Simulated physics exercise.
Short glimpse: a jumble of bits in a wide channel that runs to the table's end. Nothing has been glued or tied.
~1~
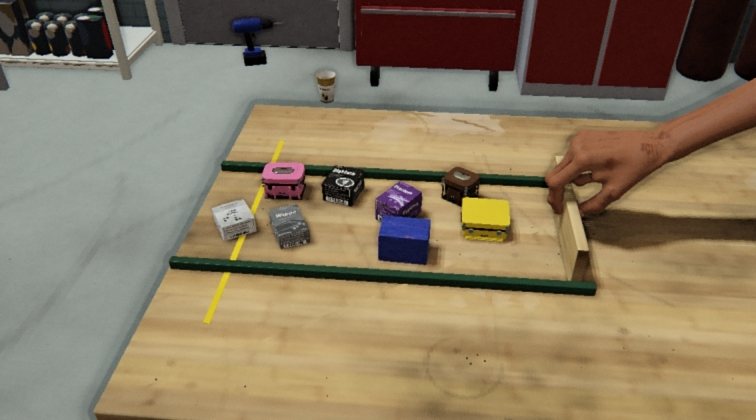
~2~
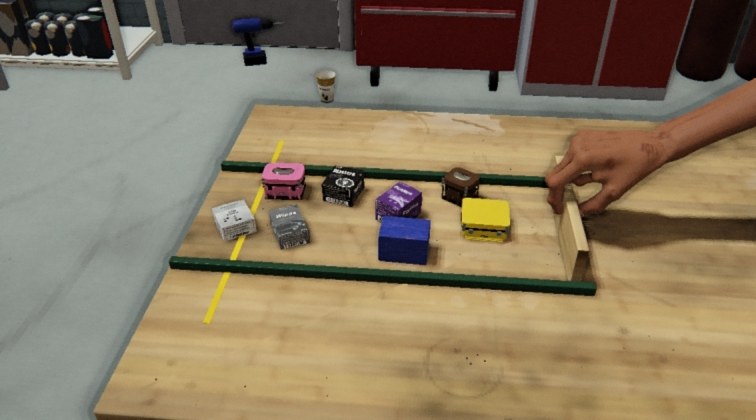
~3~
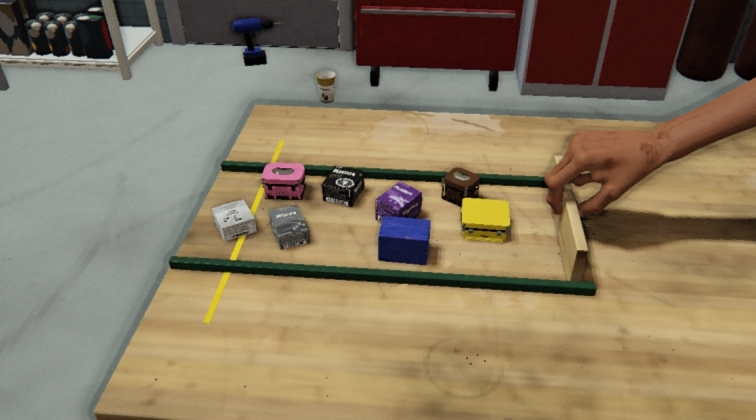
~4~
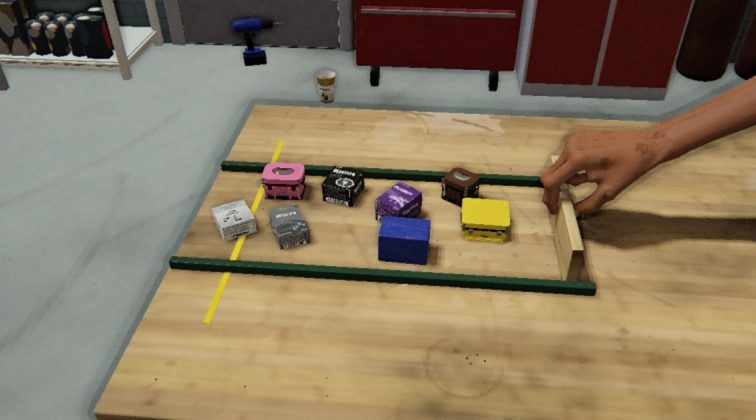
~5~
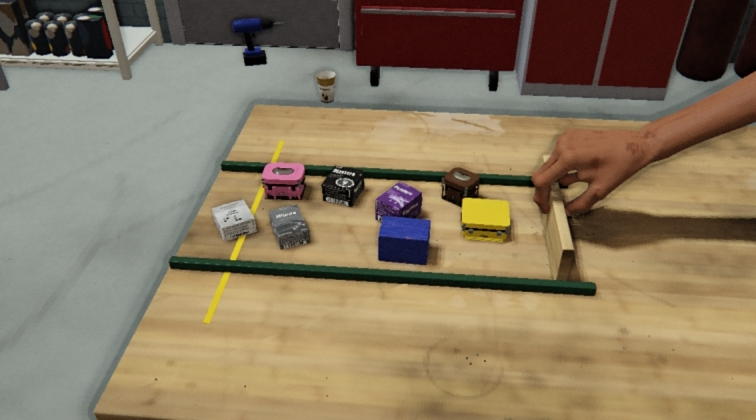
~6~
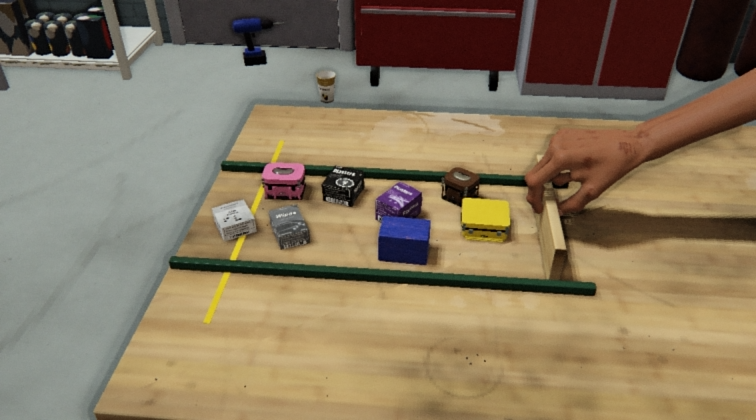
A hand holding an upright wooden board at the right end of a channel between two green rails stays still at first, then slides it slightly left, on a light wooden table seen from above in a workshop. Ahead of it sit yellow, brown, blue, purple, black, grey, pink and white boxes, the leftmost near a yellow line. The boxes and the camera remain still.
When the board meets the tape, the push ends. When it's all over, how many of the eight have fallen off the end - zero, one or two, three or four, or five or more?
Three or four have fallen off.
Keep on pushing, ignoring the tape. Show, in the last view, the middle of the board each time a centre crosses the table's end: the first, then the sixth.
(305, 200) and (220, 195).
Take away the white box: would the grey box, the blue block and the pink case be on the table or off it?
The grey box ends up down, the blue block keeps its place and the pink case ends up down.
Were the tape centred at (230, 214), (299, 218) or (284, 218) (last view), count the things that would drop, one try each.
The counts: 5, 1 and 1.
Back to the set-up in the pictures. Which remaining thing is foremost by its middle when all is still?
Answer: The black box.
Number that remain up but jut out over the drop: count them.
That adds up to 1.
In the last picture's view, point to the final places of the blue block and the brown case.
The blue block settles near (215, 230); as for the brown case, near (246, 182).
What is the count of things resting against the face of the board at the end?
Contact count: 3.
Soon after, none off yet; white box at rest near (234, 220); pink case at rest near (285, 181); grey box at rest near (289, 227).
In the end, the number that fall off is three or four; gone, purple box, grey box, pink case and white box.
